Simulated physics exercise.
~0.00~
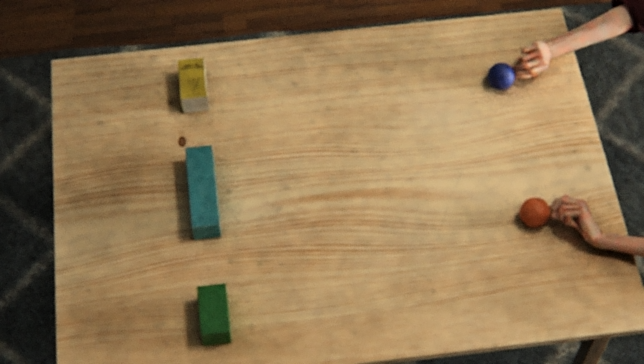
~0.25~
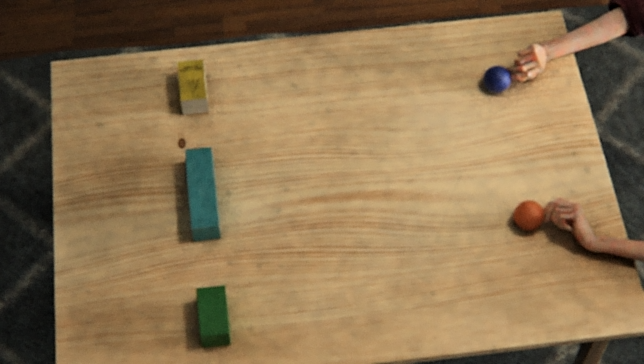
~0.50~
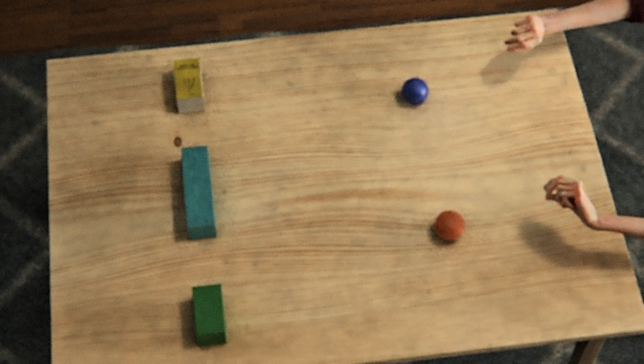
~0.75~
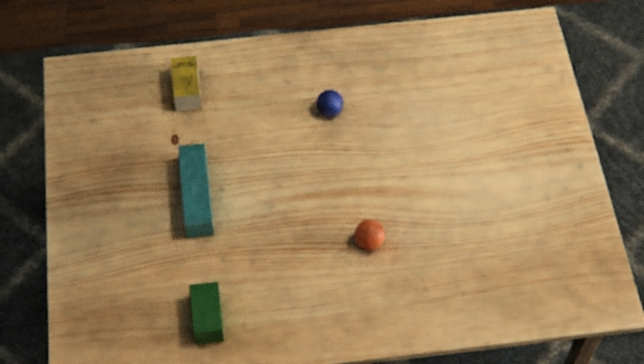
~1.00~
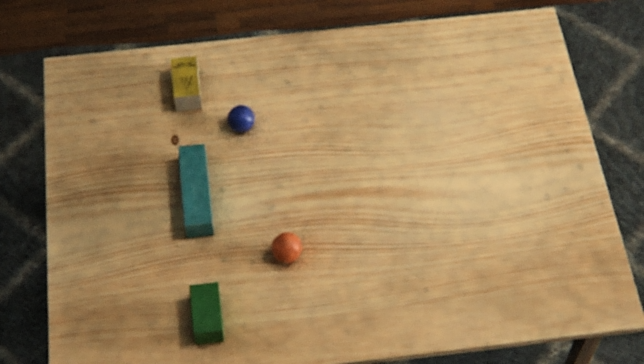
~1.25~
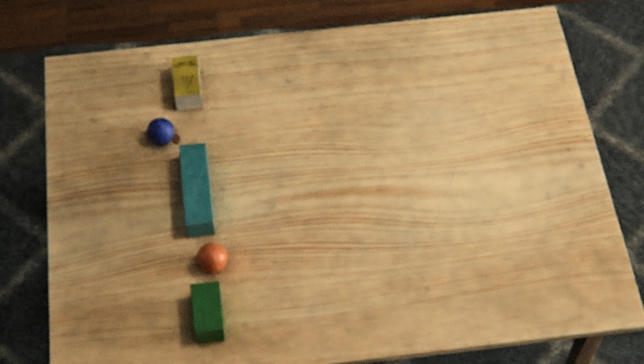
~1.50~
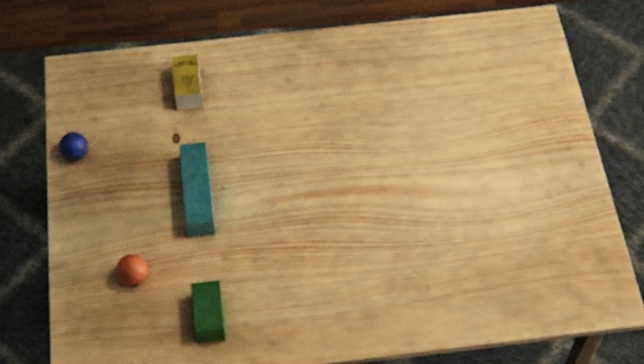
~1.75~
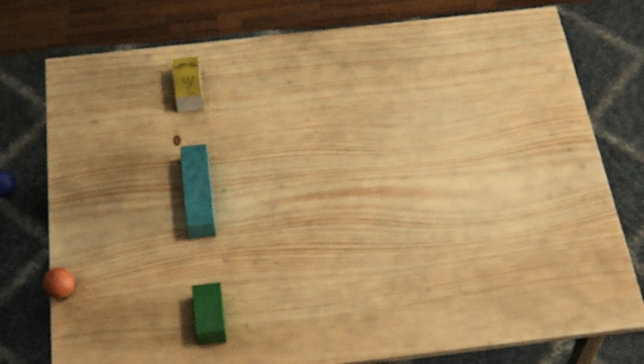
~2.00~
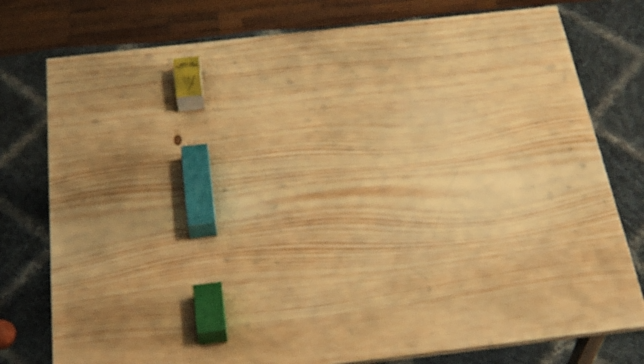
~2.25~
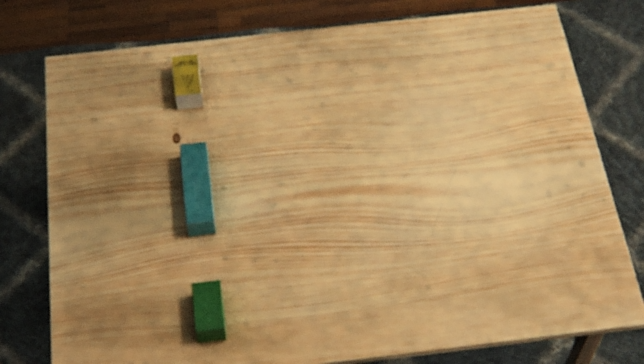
Two balls, one blue and one orange, sit near the right side of a pale wooden table, seen from above, each with a hand beside it. Toward the left stand a yellow block at the top, a long turquoise block in the middle and a green block below. The hands send the balls leftward, let go and draw back out of view. The blue ball rolls between the yellow and turquoise blocks, while the orange one passes between the turquoise and green. Both drop off the left edge, blue first, leaving the three blocks standing untouched.
